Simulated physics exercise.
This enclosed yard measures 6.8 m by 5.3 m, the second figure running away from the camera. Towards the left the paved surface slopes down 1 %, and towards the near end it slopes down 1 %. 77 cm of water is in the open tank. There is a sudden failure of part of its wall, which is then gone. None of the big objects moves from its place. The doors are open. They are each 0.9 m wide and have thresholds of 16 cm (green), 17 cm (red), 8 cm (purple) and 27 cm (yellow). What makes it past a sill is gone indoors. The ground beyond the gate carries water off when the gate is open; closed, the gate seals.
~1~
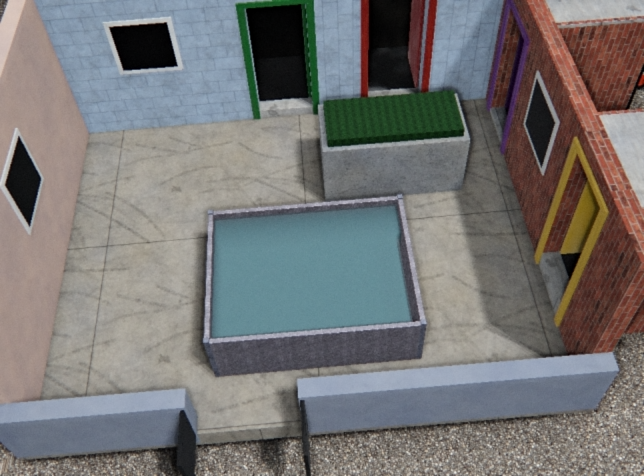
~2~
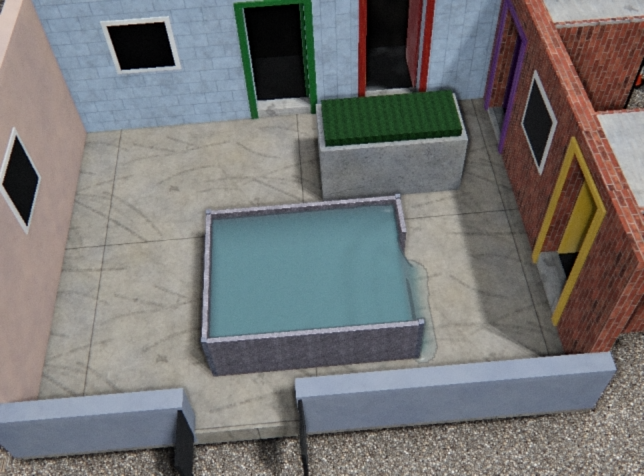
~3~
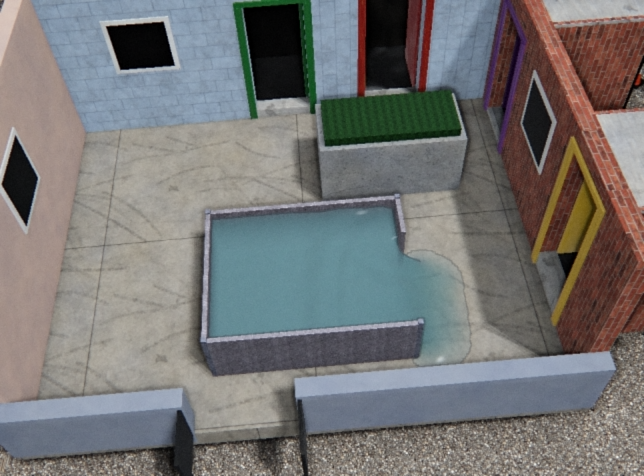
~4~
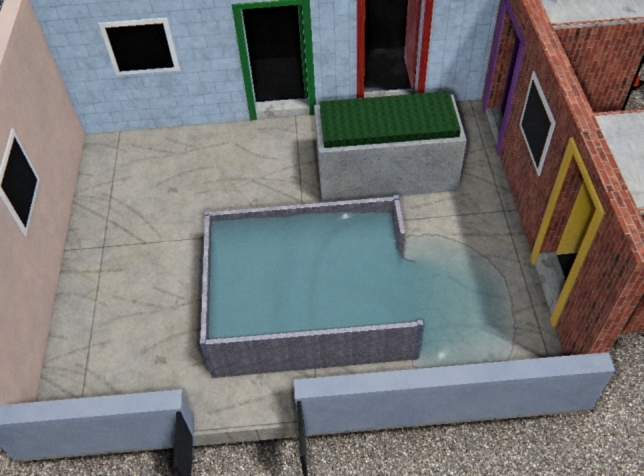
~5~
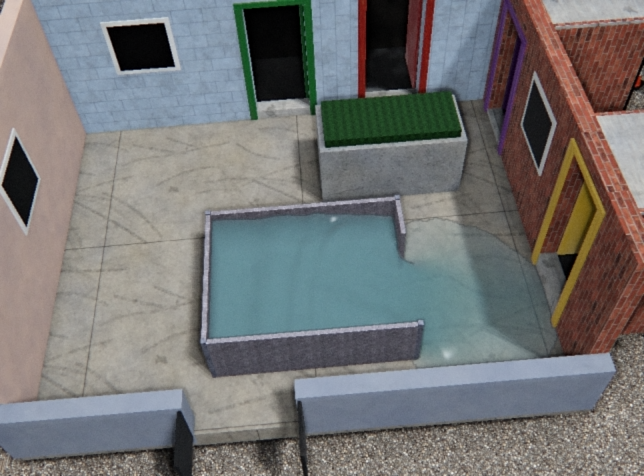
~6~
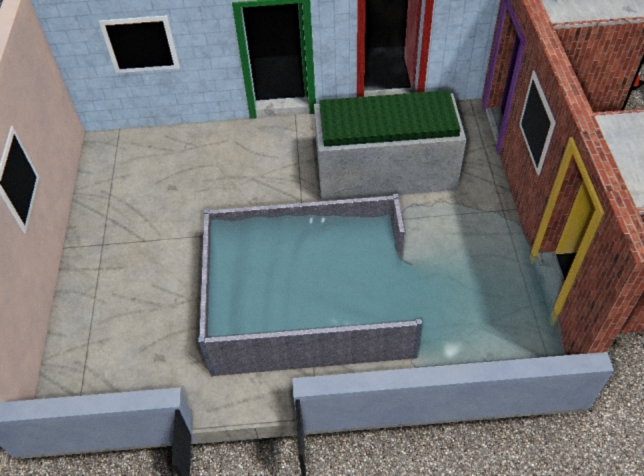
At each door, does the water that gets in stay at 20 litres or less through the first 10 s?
My guess is the green door lets through less than the limit. My guess is the red door lets through less than the limit. My guess is the purple door lets through more than the limit. My guess is the yellow door lets through more than the limit.
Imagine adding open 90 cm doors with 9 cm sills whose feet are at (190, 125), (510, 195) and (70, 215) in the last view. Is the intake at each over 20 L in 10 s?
Less, more, more.
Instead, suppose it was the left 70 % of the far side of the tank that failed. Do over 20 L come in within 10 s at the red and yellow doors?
Compared with that limit, red falls short while yellow falls short.
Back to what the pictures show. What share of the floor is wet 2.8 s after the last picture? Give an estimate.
Roughly 45 % of the floor.
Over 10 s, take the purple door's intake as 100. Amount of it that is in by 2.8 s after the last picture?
Roughly 5%.
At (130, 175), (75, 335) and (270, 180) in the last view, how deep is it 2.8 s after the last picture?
In that order: 0, 0 and 0 cm.
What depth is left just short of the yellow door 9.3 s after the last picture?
Depth: Approx. 9.5 cm.
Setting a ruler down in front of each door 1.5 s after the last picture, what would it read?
Depths in cm: Green 0, red 0, purple 6, yellow 45.
Then, 0.7 s after the last picture water covers 20 % of the floor and is deepest (60 cm) near (547, 383); green door not reached, red door not reached, purple door not reached, yellow door 43 cm at the sill, 49 L in.
Then, 1.5 s after the last picture water covers 25 % of the floor and is deepest (47 cm) near (508, 347); green door not reached, red door not reached, purple door 6 cm at the sill, 0 L in, yellow door 45 cm at the sill, 144 L in.
Then, 2.8 s after the last picture water covers 45 % of the floor and is deepest (40 cm) near (477, 109); green door 1 cm at the sill, 0 L in, red door 13 cm at the sill, 0 L in, purple door 20 cm at the sill, 8 L in, yellow door 30 cm at the sill, 227 L in.
Then, 5.3 s after the last picture water covers 90 % of the floor and is deepest (24 cm) near (78, 234); green door 4 cm at the sill, 0 L in, red door 11 cm at the sill, 1 L in, purple door 15 cm at the sill, 123 L in, yellow door 18 cm at the sill, 233 L in.
Then, 9.3 s after the last picture water covers 95 % of the floor and is deepest (17 cm) near (189, 415); green door 4 cm at the sill, 0 L in, red door 6 cm at the sill, 1 L in, purple door 9 cm at the sill, 179 L in, yellow door 9 cm at the sill, 233 L in.
